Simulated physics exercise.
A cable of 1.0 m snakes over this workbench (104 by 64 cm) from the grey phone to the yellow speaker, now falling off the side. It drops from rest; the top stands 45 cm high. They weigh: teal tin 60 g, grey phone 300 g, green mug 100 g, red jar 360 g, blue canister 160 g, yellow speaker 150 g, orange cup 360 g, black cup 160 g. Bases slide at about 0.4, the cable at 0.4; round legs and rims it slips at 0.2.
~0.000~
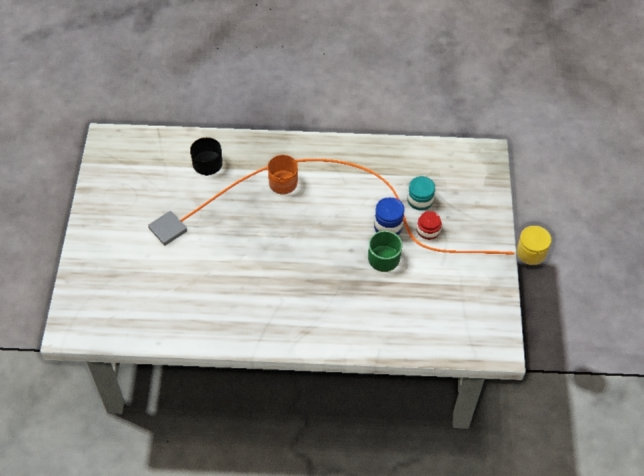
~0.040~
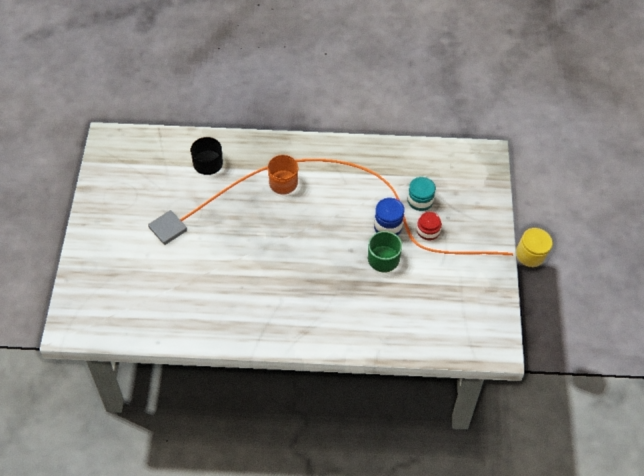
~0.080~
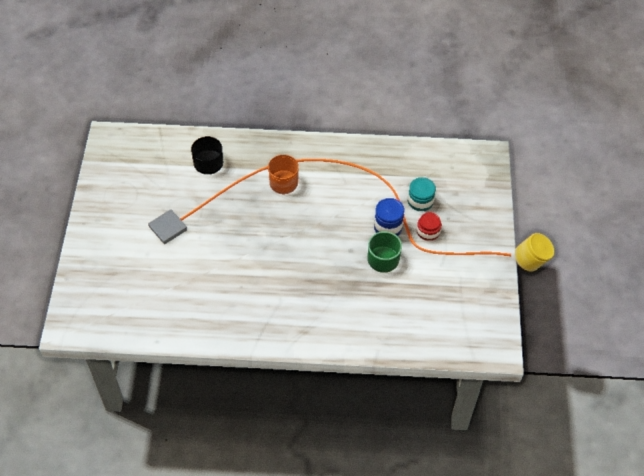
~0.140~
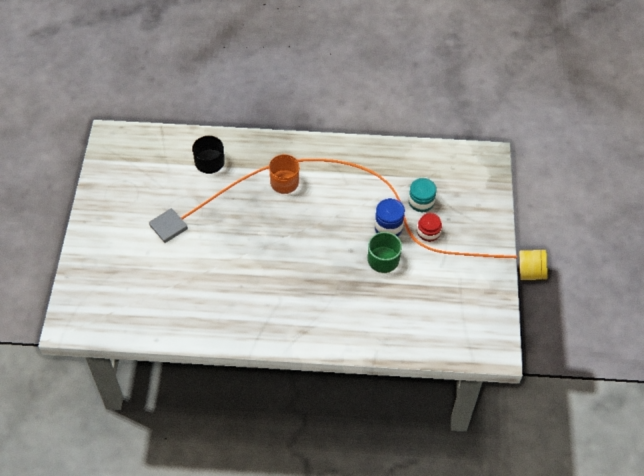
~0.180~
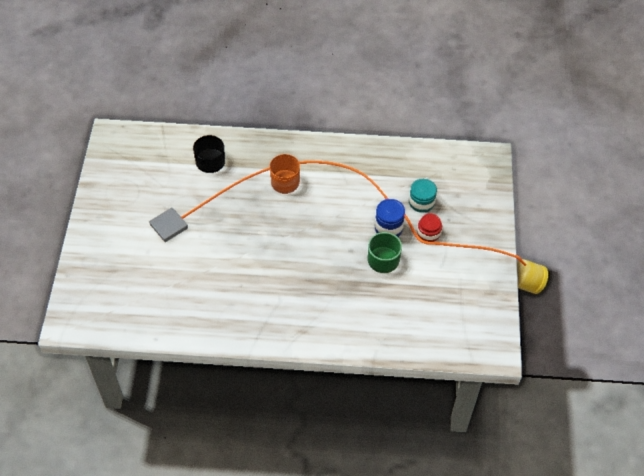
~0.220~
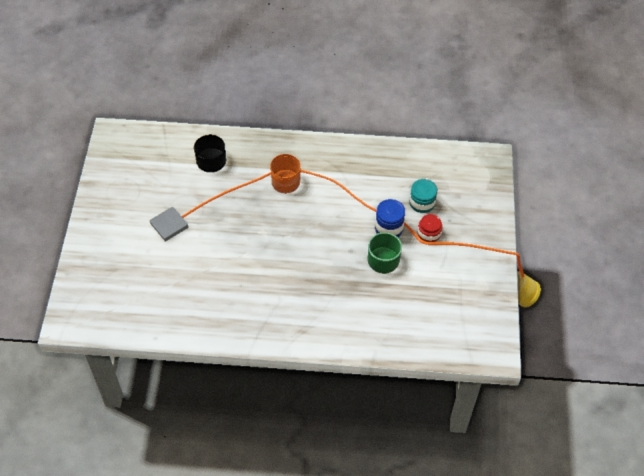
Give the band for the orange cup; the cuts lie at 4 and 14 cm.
Verdict: The orange cup barely shifts.
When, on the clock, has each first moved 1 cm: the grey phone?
About: Grey phone never.
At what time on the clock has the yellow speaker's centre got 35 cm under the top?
That is: Never.
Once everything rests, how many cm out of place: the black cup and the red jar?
About: Black cup 0 cm, red jar 0 cm.
At 0.5 s, the cable's tail end at (184, 217); yellow speaker over the edge.
At 0.7 s, the cable's tail end at (184, 217); yellow speaker over the edge.
At 1.0 s, the cable's tail end at (184, 217); yellow speaker over the edge.
At 1.2 s, the cable's tail end at (184, 217); yellow speaker over the edge.
At 2.4 s, the cable's tail end at (184, 217); orange cup 1 cm off its start at (285, 168), yellow speaker over the edge.
